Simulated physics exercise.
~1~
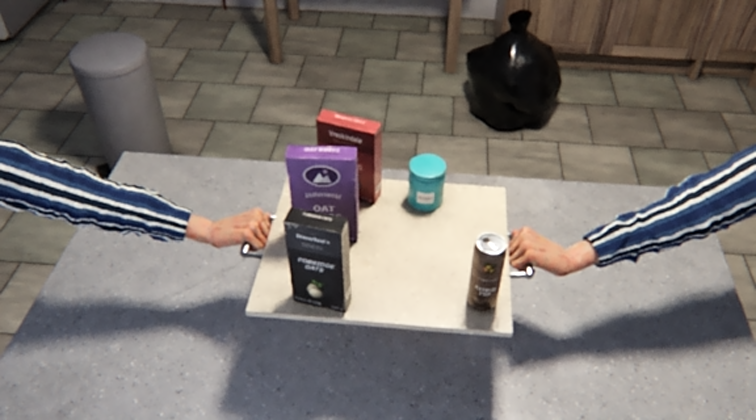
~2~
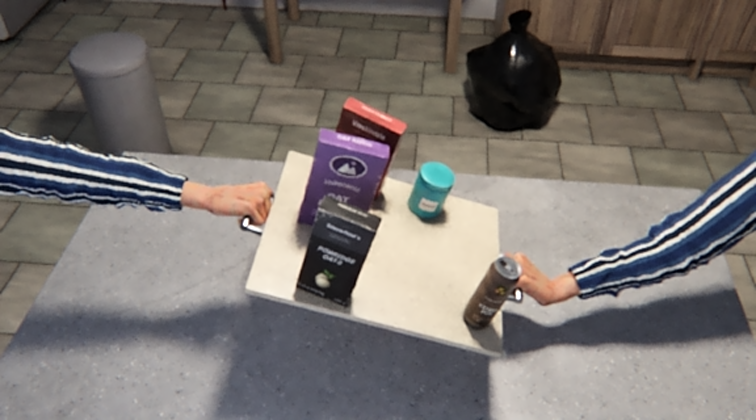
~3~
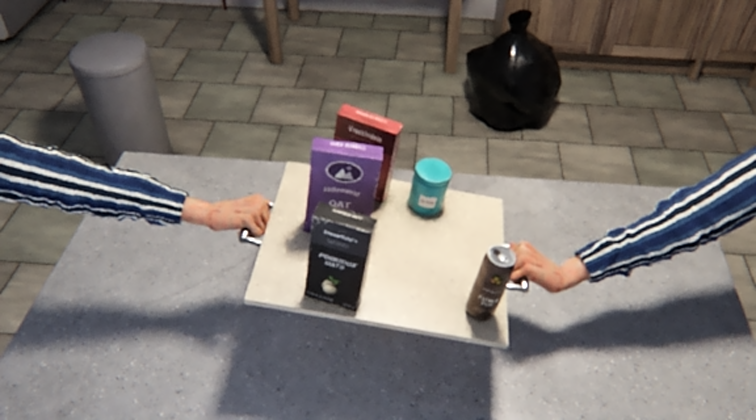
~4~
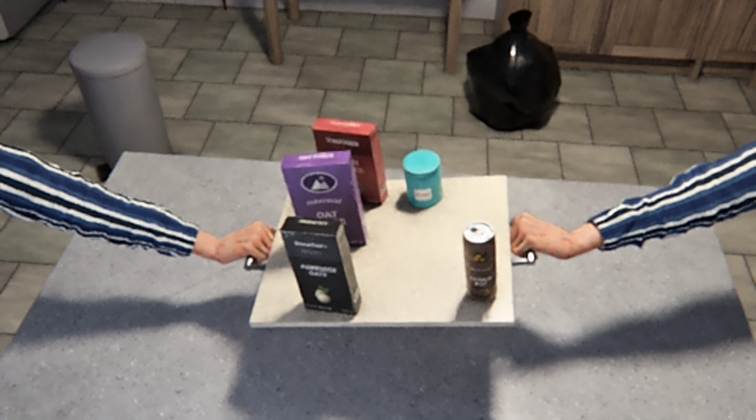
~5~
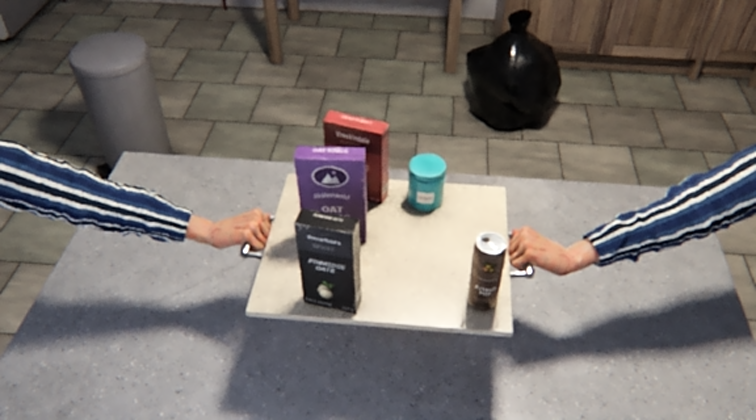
In a kitchen with a tiled floor, two hands in striped sleeves hold a flat, pale tray above a grey table. A black packet, a purple packet and a red packet stand toward the left, with a turquoise jar near the back and a brown can at the front right. The hands tip the tray down to the right, and everything on it leans that way. The tilt eases, then the tray dips slightly to the left. Finally it comes back to nearly level, with all five items still upright, close to where they started.
